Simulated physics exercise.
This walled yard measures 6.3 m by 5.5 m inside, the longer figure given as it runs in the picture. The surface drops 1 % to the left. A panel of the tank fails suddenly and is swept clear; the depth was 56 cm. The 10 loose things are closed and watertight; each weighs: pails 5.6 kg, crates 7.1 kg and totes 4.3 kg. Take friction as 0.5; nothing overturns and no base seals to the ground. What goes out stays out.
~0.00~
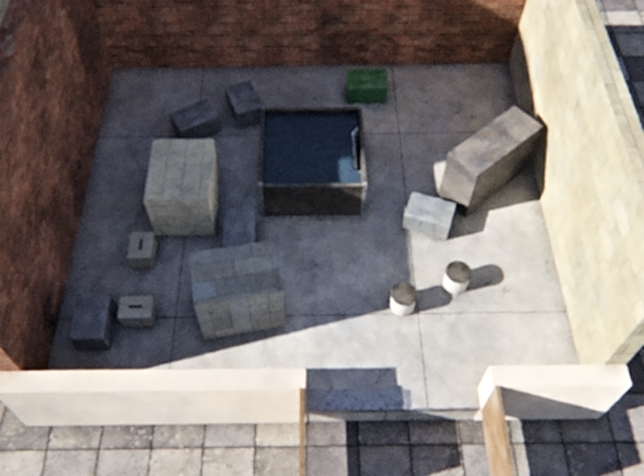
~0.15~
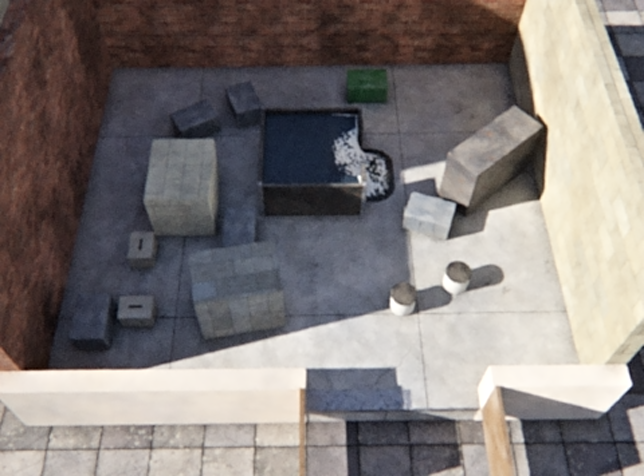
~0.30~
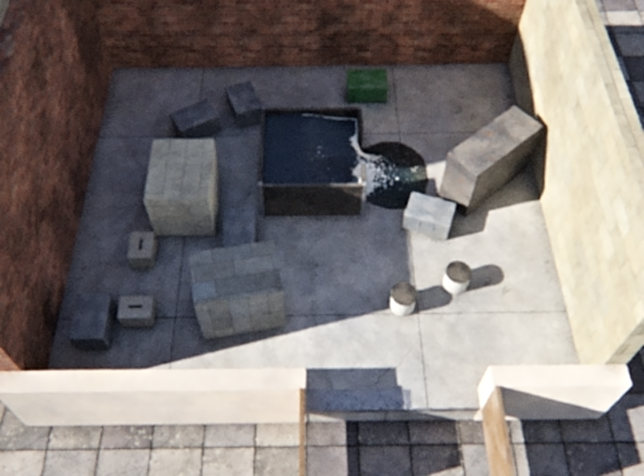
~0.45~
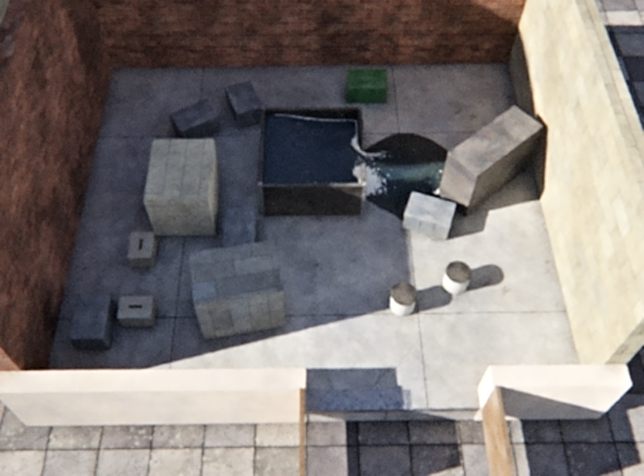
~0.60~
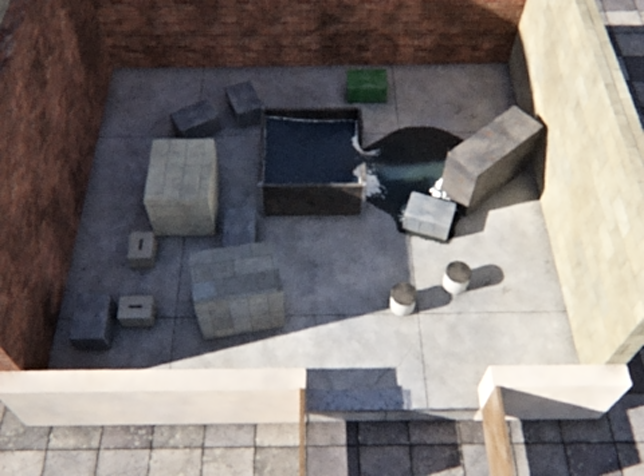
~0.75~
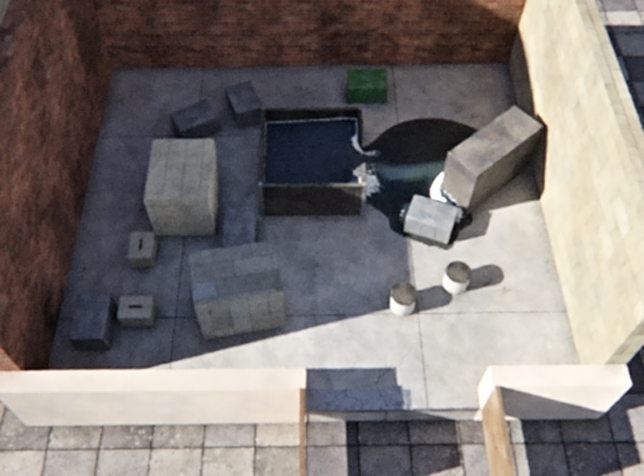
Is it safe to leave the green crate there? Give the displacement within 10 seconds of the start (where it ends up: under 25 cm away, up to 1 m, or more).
The green crate gets carried off.
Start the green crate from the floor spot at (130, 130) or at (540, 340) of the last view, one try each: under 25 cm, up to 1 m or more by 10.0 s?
In that order: It slides a little; it travels far.
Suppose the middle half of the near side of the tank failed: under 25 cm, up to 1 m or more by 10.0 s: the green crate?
Then the green crate stays put.
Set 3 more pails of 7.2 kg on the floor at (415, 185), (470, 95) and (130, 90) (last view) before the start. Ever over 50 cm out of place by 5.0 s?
In that order: More, over, under.
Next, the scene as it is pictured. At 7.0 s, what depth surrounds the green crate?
About 5 cm.
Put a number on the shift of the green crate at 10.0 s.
About 200 cm.
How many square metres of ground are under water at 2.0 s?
Roughly 11.0 m2.
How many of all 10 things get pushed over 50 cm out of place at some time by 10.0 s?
I count 2.
After 2.0 s the green crate is near (368, 79), 0.0 m from its start, aground; 0 of 10 are out; 0 afloat.
After 4.5 s the green crate is near (299, 112), 1.2 m from its start, aground; 0 of 10 are out; 0 afloat.
After 7.0 s the green crate is near (258, 113), 1.8 m from its start, afloat; 0 of 10 are out; 1 afloat.
After 10.0 s the green crate is near (257, 114), 1.8 m from its start, afloat; 0 of 10 are out; 1 afloat.
